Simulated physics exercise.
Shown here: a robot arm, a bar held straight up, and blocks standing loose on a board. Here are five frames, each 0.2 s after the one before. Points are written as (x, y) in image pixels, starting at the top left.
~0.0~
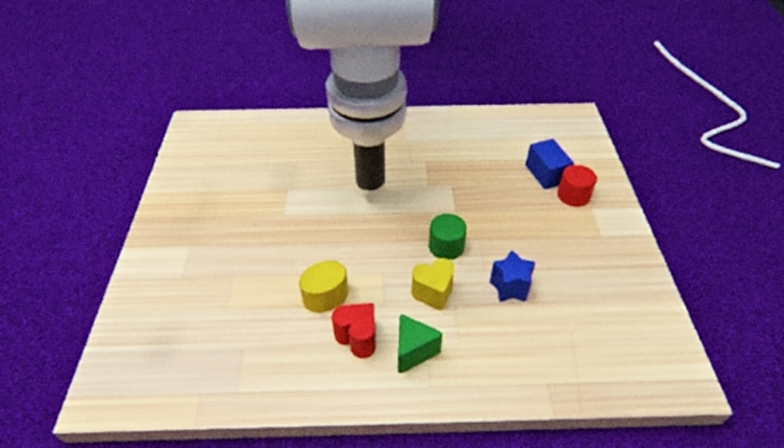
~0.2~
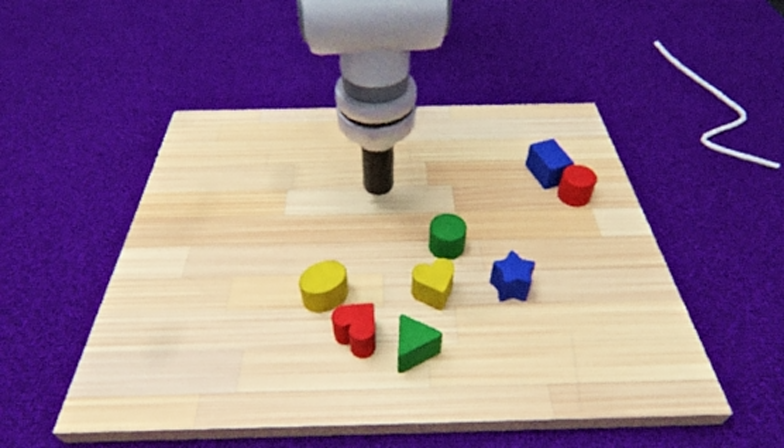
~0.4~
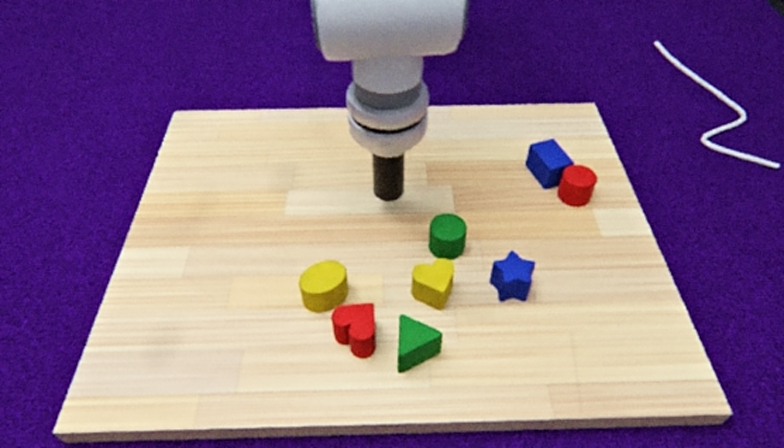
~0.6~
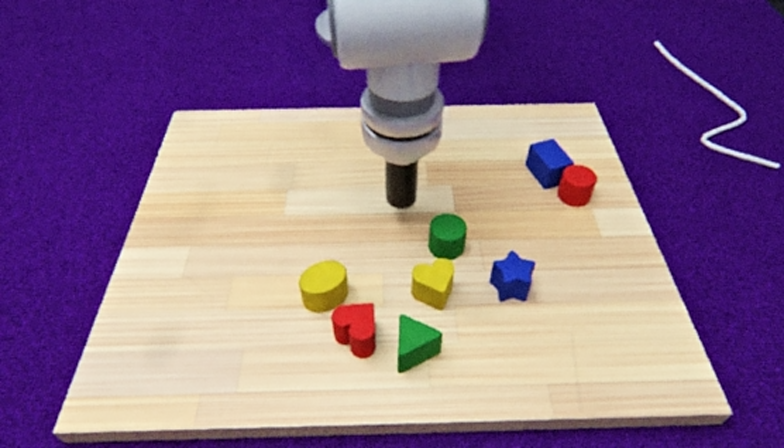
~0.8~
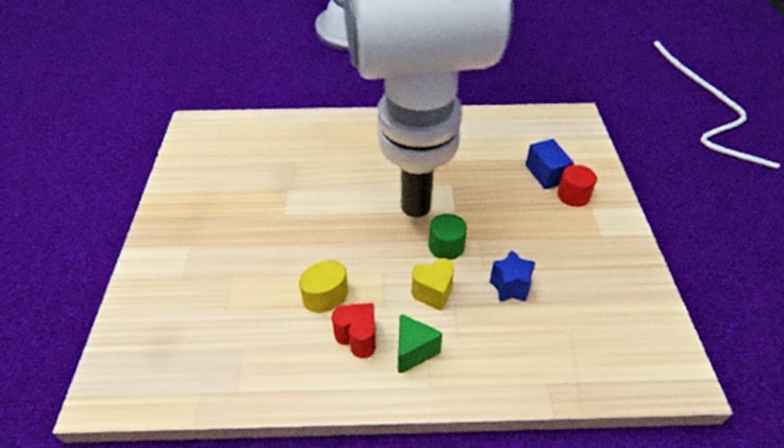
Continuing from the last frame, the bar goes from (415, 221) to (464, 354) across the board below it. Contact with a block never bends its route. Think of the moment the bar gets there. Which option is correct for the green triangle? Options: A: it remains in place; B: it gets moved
It's B.
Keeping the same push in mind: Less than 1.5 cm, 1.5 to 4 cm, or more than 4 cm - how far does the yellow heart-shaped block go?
It moves more than 4 cm.
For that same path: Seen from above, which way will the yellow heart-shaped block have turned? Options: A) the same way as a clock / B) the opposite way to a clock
I choose A.
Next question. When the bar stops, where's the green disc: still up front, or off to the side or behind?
I expect it to be beside or behind the bar.
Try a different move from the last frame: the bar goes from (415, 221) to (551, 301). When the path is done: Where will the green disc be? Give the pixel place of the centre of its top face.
Roughly at (491, 277).
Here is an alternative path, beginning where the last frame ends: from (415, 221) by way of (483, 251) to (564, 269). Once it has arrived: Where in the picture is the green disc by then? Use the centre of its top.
I predict (489, 259).
What follows on the original path. One third of the way, bar at (431, 246); green disc at (468, 243).
Two thirds of the way, bar at (447, 291); yellow heart-shaped block at (445, 312), turned 25° clockwise; green disc at (471, 246).
At the end, bar at (466, 341); green triangle at (414, 347), turned 55° clockwise; yellow heart-shaped block at (454, 365), turned 50° clockwise; green disc at (471, 246); blue star not moved.
